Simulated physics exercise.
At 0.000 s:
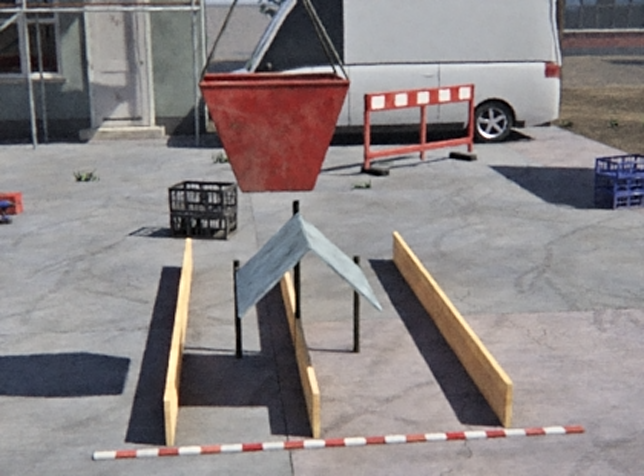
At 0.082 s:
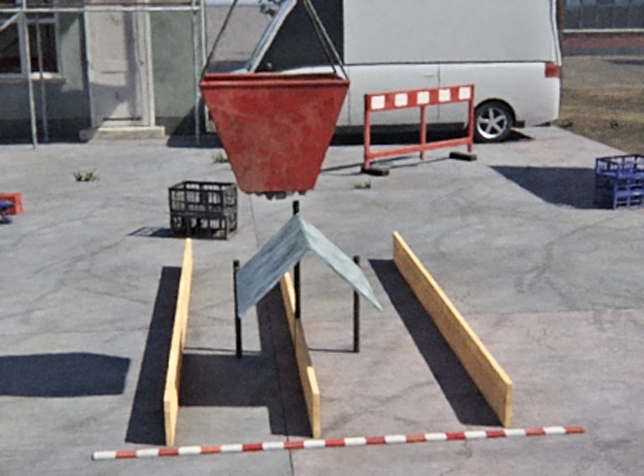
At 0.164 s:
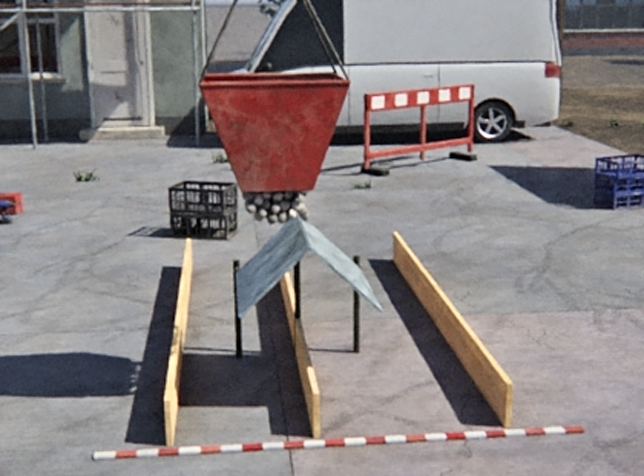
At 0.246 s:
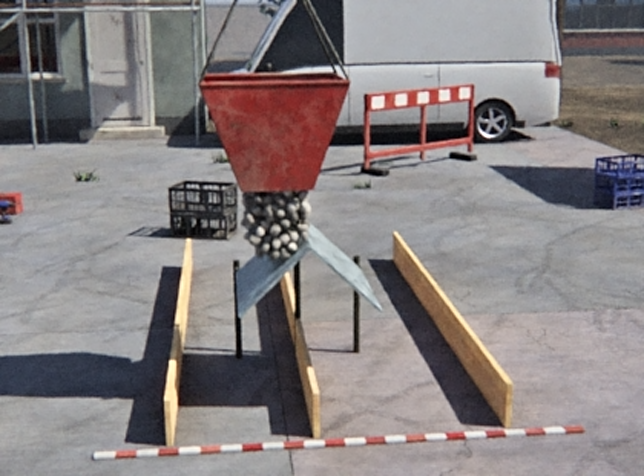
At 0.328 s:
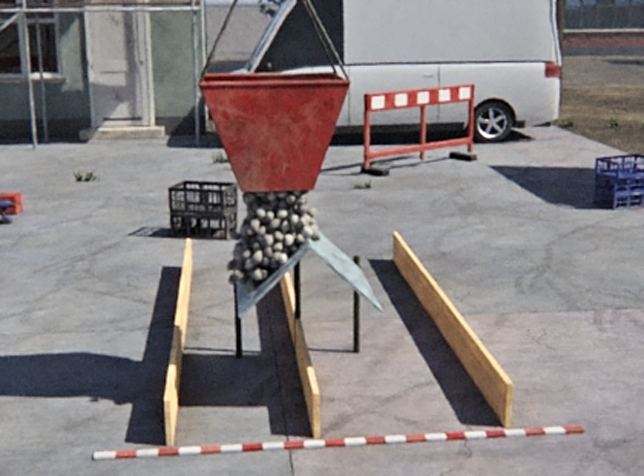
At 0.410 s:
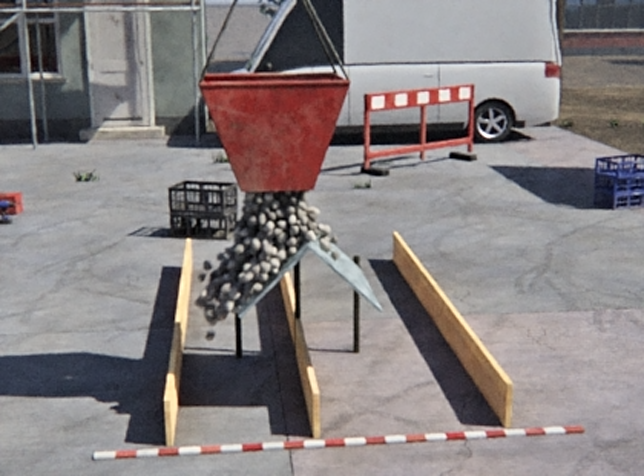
A red skip hangs still as grey cobbles pour from its base and slide left down the sloping steel.
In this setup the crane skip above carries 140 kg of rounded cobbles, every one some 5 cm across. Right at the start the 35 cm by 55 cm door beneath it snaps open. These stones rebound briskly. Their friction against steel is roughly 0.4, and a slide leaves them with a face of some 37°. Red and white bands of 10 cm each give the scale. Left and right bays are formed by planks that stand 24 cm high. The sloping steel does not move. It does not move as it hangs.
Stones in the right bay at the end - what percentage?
Roughly 5 percent.
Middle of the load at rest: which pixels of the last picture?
Near (199, 389).
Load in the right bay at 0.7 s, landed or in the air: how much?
About 0 per cent of it.
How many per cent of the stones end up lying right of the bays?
I'd say around 0 per cent.
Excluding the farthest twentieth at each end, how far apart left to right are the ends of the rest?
Around 210 centimetres.
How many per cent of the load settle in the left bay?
Around 75 per cent of it.
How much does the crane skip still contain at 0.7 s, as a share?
Some 0 per cent is still held.
After 0.7 s, 0 % in the crane skip, 24 % on the steel, 9 % falling or lying left of the bays, 64 % falling or lying in the left bay, 2 % falling or lying in the right bay; the stones farthest right are at (406, 325).
After 1.1 s, 0 % in the crane skip, 22 % falling or lying left of the bays, 73 % falling or lying in the left bay, 5 % falling or lying in the right bay; the stones farthest right are at (465, 369).
After 1.7 s, 0 % in the crane skip, 22 % falling or lying left of the bays, 73 % falling or lying in the left bay, 5 % falling or lying in the right bay; the stones farthest right are at (468, 373).
After 2.6 s, 0 % in the crane skip, 22 % falling or lying left of the bays, 73 % falling or lying in the left bay, 5 % falling or lying in the right bay; the stones farthest right are at (468, 373).
After 4.5 s, 0 % in the crane skip, 22 % left of the bays, 73 % in the left bay, 5 % in the right bay; the stones farthest right are at (468, 373).
